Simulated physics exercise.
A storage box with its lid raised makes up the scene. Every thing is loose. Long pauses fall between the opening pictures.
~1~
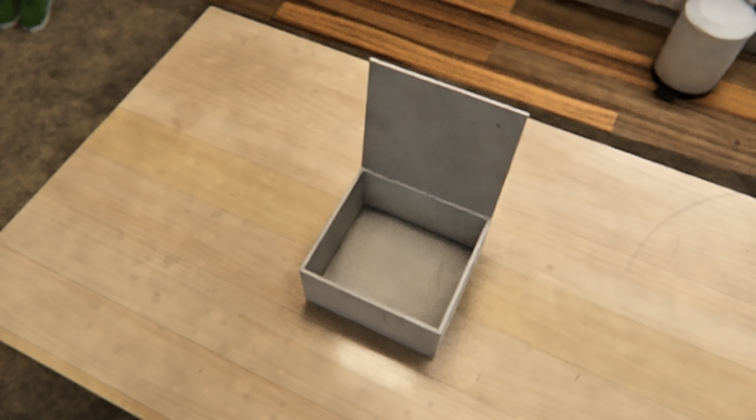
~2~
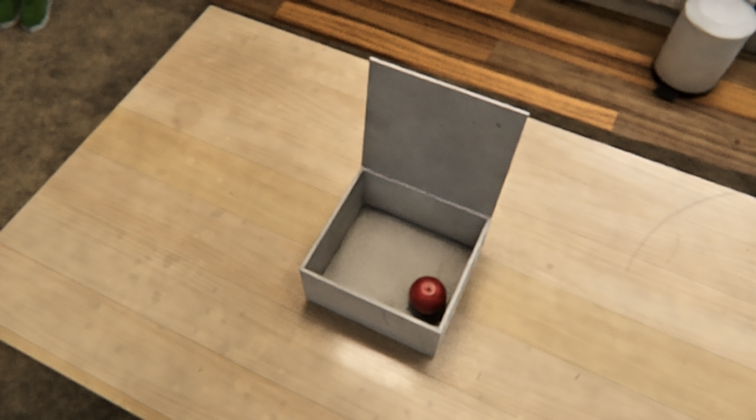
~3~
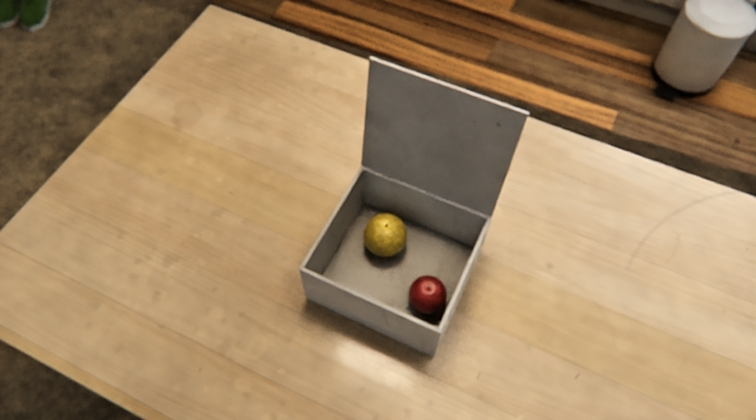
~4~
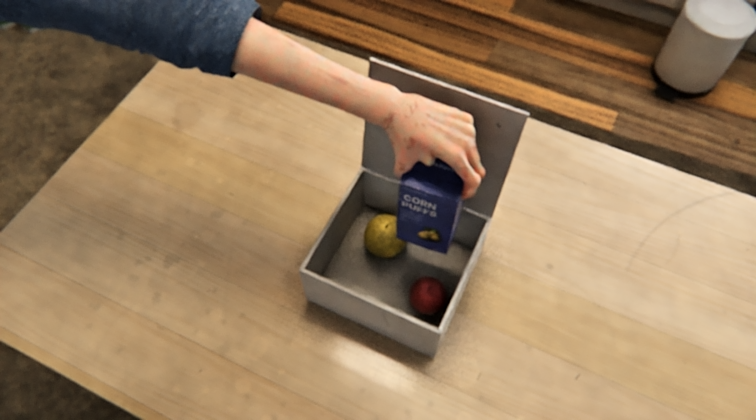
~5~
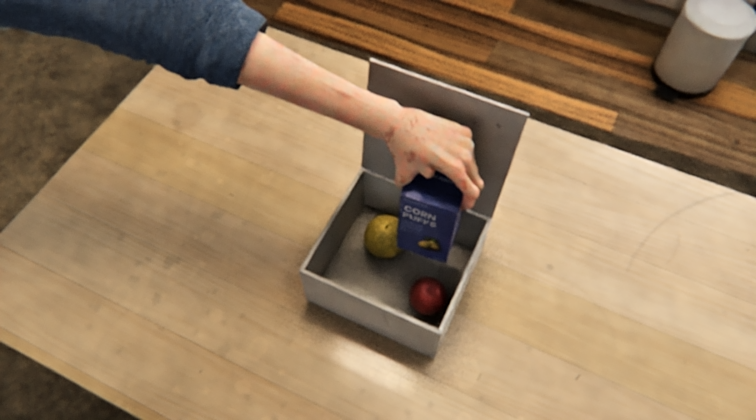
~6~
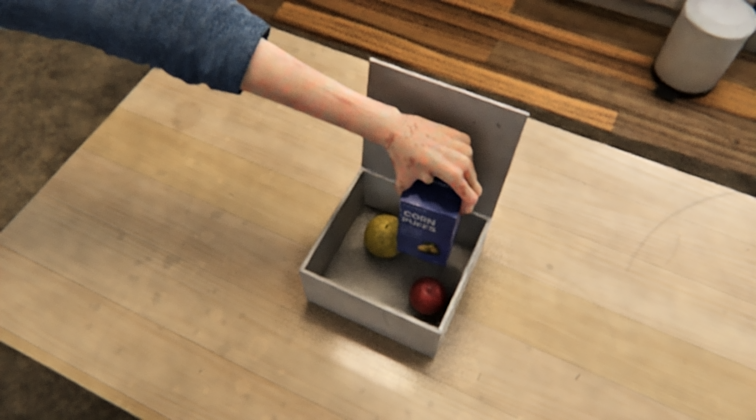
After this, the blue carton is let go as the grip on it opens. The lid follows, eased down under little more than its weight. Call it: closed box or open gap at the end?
Open gap.
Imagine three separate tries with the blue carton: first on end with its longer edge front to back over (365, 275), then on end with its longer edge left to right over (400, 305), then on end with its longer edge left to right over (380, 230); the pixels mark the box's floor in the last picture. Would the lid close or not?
The first placement leaves the lid partly open, the second fully closed, and the third partly open.
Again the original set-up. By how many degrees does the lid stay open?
Angle above rim: About 55°.
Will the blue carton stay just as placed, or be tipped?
Once everything settles, the blue carton keeps its original angle.
Then, 0.30 s past the last view, blue carton rocked 6° from its first pose near (447, 241).
Then, 1.00 s past the last view, lid starting down; blue carton displaced about its own width near (440, 247); red apple displaced a little.
Then, 1.50 s past the last view, lid 66° above the rim; blue carton displaced about its own width near (440, 247); red apple displaced about its own width.
Finally, lid 56° above the rim; moved from the start, blue carton; the other 2 still in place. Final places as the last picture's camera would see them, blue carton near (440, 247).
